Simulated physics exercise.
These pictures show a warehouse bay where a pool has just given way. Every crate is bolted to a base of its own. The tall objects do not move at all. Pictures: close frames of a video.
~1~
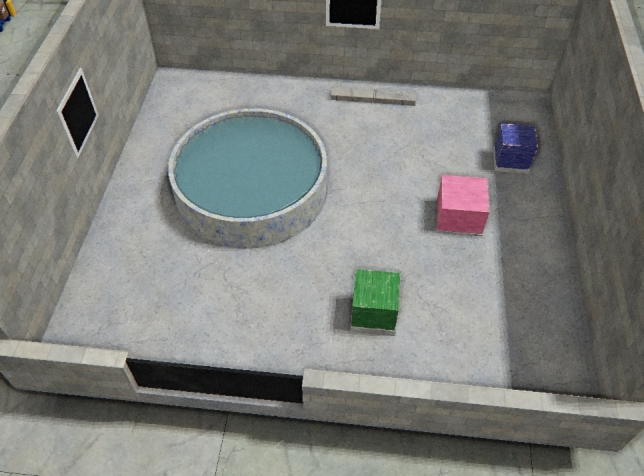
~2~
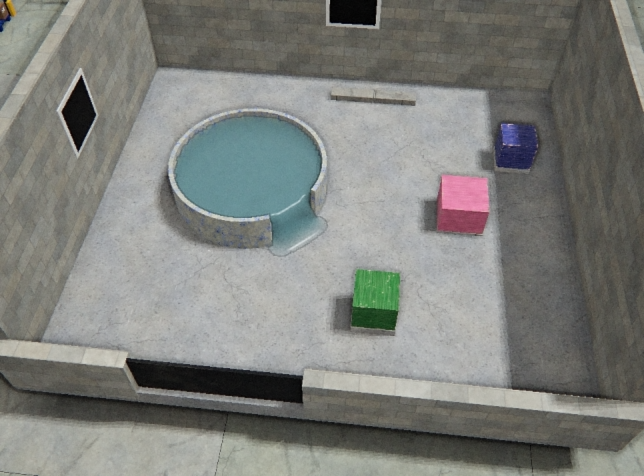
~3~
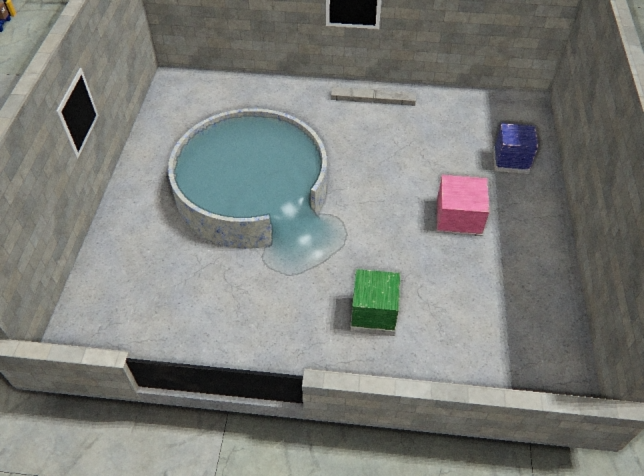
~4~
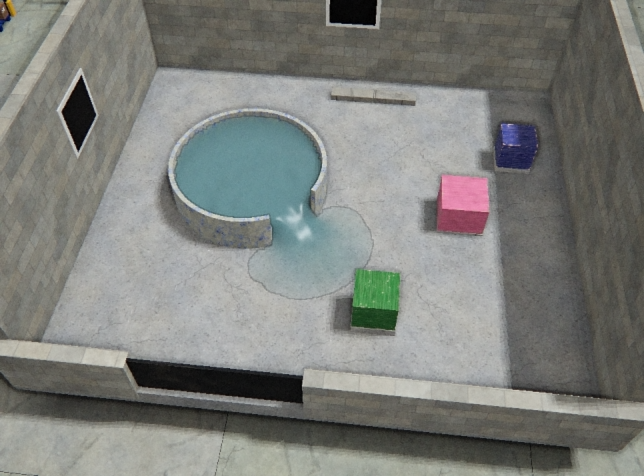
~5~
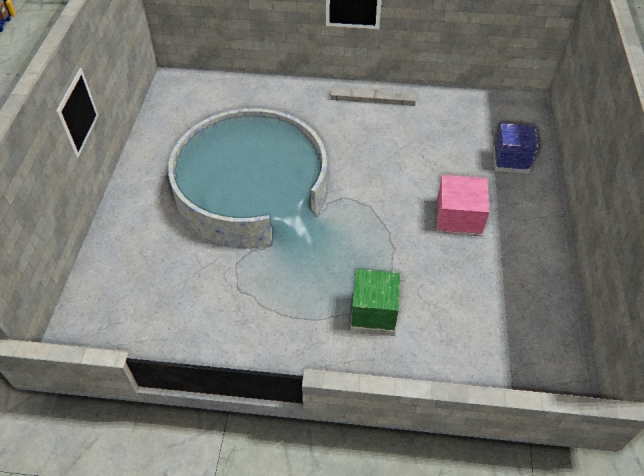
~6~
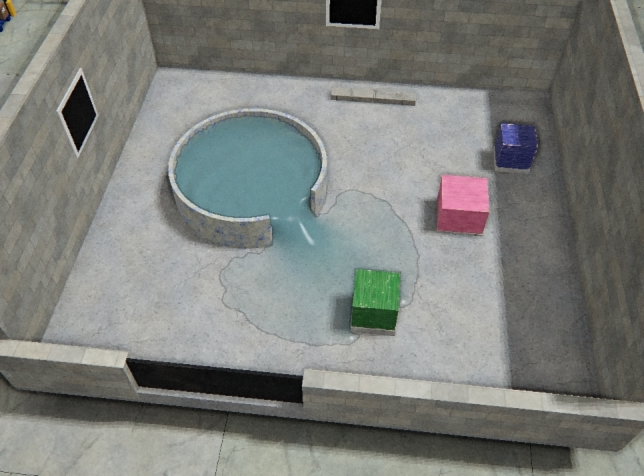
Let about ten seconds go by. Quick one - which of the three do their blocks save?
My prediction: The blue crate will be reached. The green crate will be reached. The pink crate will be reached.
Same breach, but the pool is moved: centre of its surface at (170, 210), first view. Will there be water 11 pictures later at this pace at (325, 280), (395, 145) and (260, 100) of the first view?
The first spot is inundated, the second not reached, and the third not reached.
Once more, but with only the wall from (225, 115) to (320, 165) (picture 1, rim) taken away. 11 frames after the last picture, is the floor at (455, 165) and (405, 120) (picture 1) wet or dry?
Going through them in turn, the first is drenched and the second is drenched.
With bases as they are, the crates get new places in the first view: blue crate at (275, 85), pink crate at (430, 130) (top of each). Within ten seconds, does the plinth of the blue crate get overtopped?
The blue crate is untouched.
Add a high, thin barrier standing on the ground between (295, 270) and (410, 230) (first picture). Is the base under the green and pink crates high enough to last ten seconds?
Summary - green crate: Not flooded; pink crate: Flooded.
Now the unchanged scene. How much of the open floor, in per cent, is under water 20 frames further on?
I'd say 45 per cent.
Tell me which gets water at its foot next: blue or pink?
Answer: That's the pink crate.
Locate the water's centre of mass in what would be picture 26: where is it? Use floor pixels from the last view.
At about (313, 241).
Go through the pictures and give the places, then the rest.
The round pool at (248, 164) is whole and still, in the first picture.
Water pours out at (294, 224) and has run to (322, 223), in the second picture.
Water pours out at (294, 225) and has run to (338, 245), in the third picture.
Water pours out at (294, 225) and has run to (350, 277), in the fourth picture.
The front is at a hidden place, out from the gap at (294, 225), in the fifth picture.
The front is at (407, 298), out from the gap at (294, 224), in the sixth picture.
A moment on, water covers 20 % of the floor; the blue crate not reached, the green crate water round its plinth, the pink crate water round its plinth.
Next, water covers 30 % of the floor; the blue crate not reached, the green crate water round its plinth, the pink crate water round its plinth.
Then, water covers 45 % of the floor; the blue crate water round its plinth, the green crate water round its plinth, the pink crate water round its plinth.
Later, water covers 60 % of the floor; the blue crate water round its plinth, the green crate water round its plinth, the pink crate water round its plinth.
In the end, water covers 90 % of the floor; the blue crate was topped, the green crate was topped, the pink crate was topped.
